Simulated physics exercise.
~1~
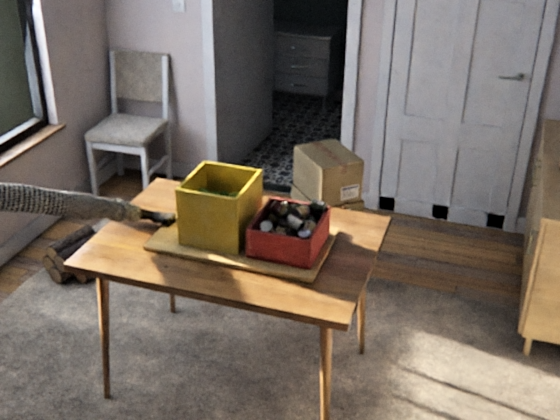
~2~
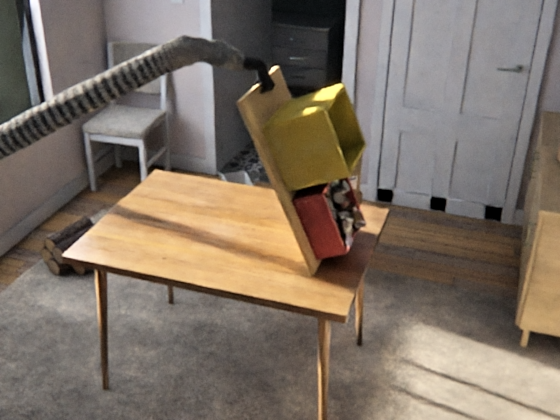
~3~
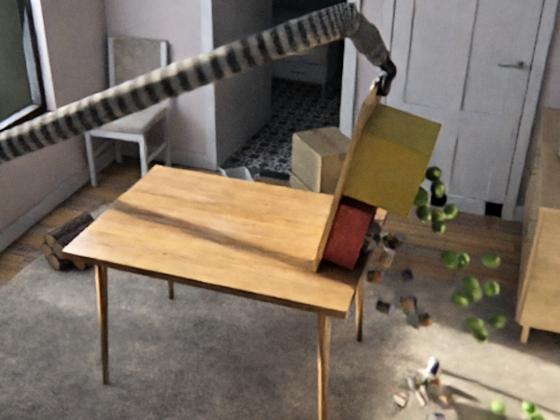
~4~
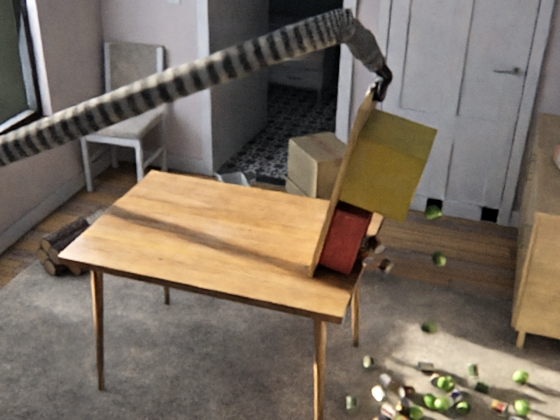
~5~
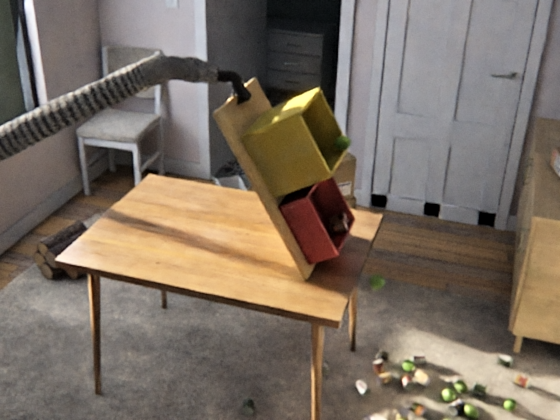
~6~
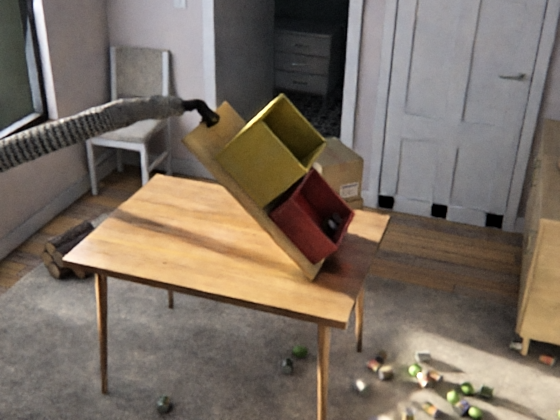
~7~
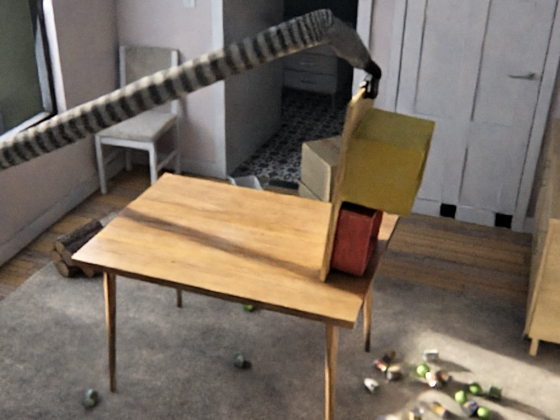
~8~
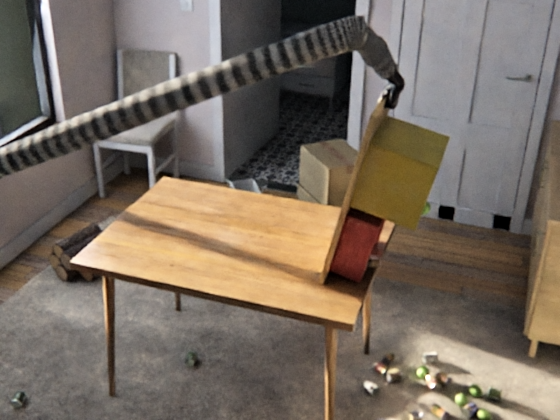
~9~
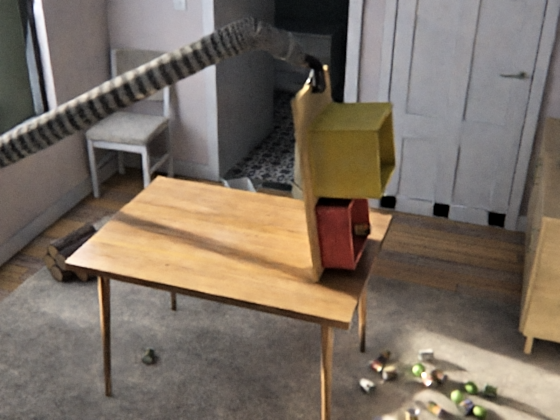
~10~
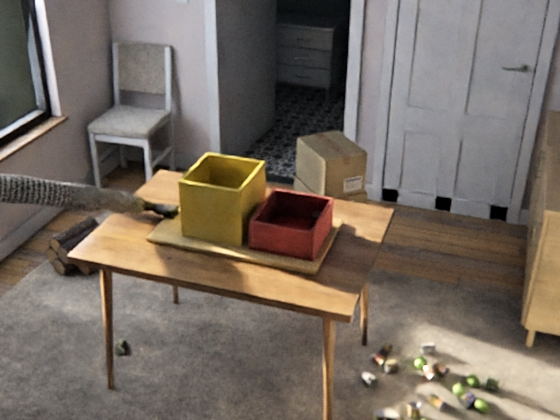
A striped flexible arm tips the board twice, spilling limes and tins, then lowers it.
